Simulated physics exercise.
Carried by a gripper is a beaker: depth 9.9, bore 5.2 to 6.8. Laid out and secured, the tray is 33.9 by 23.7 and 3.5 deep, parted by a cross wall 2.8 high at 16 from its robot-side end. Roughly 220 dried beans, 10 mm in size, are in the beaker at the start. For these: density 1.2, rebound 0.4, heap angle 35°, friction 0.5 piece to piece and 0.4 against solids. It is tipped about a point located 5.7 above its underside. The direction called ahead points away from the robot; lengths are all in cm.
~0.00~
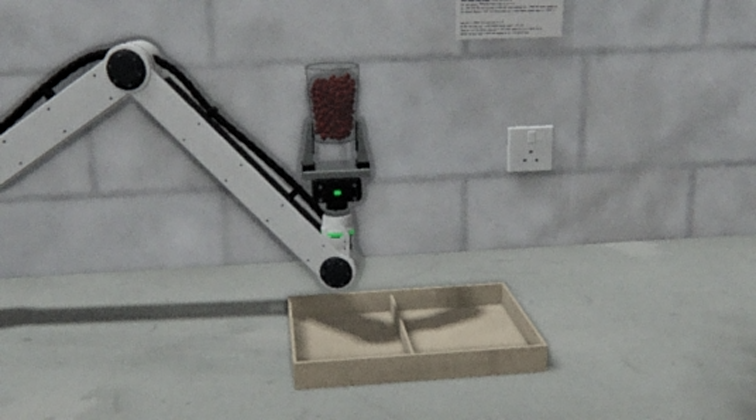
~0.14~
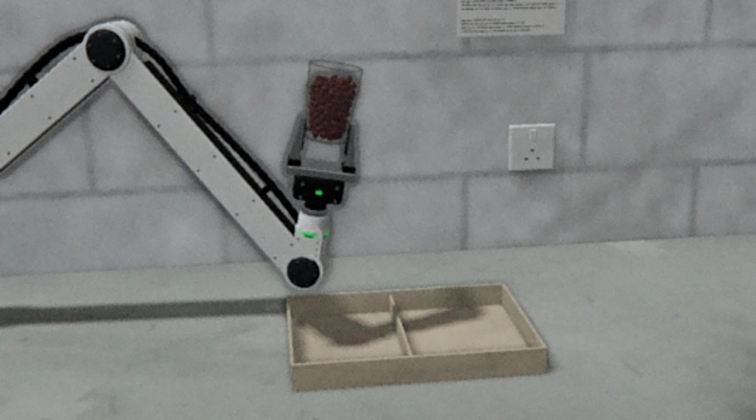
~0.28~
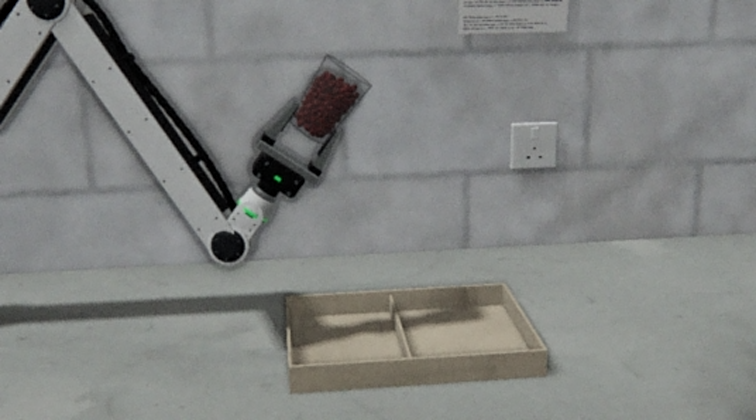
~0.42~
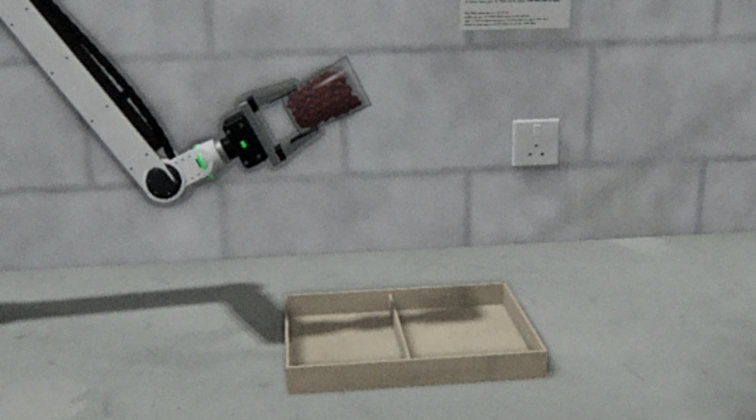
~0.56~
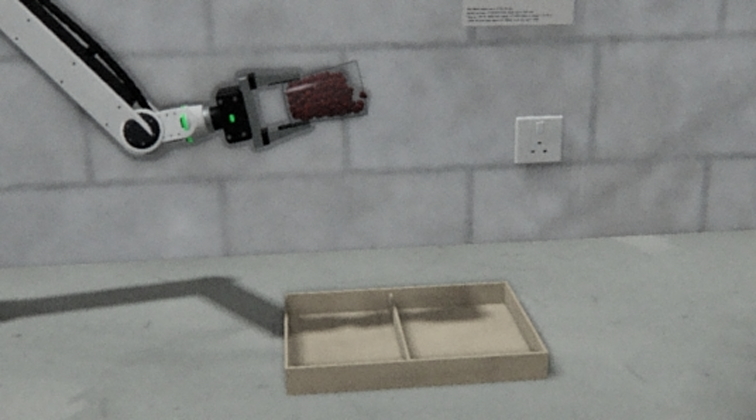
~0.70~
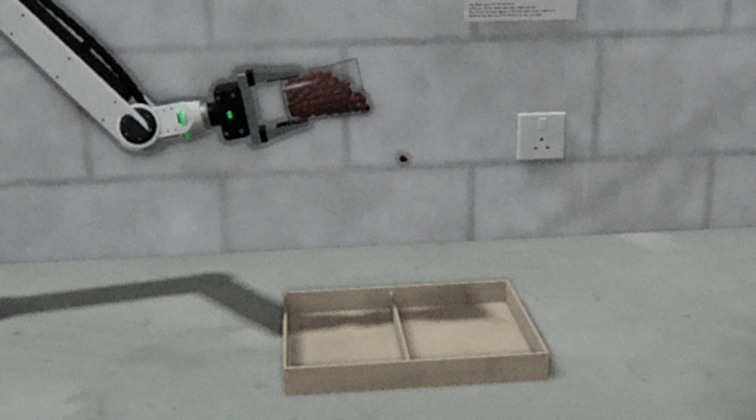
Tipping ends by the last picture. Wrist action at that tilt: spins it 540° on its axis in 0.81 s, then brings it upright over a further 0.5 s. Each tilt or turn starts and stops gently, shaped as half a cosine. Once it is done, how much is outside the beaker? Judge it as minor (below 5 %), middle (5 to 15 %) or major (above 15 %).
Major.
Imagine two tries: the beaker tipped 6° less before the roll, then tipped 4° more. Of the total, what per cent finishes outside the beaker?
I'd expect some 10 per cent, then some 35 per cent.
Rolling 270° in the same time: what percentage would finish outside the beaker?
Roughly 20 percent, then.
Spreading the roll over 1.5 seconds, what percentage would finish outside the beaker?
Then roughly 35 per cent.
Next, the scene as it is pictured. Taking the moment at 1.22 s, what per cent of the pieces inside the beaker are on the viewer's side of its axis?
About 40 %.
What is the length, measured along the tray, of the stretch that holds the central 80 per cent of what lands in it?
22 cm or thereabouts.
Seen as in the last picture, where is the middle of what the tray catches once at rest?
Middle: Close to (437, 334).
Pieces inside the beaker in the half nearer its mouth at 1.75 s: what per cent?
Roughly 40 per cent.
By 1.22 s, tipped 81°, highest piece 40 above the table; 196 in the beaker, 7 in the far-side part, 3 in the robot-side part, 11 in flight or on a rim.
By 1.75 s, tipped 44°, highest piece 39 above the table; 174 in the beaker, 33 in the far-side part, 9 in the robot-side part, 1 in flight or on a rim.
By 2.21 s, upright, highest piece 40 above the table; 173 in the beaker, 34 in the far-side part, 10 in the robot-side part.
By 2.91 s, upright, highest piece 40 above the table; 173 in the beaker, 34 in the far-side part, 10 in the robot-side part.
Final count, 173 in the beaker, 34 in the far-side part, 10 in the robot-side part. That is 20 % outside the beaker.
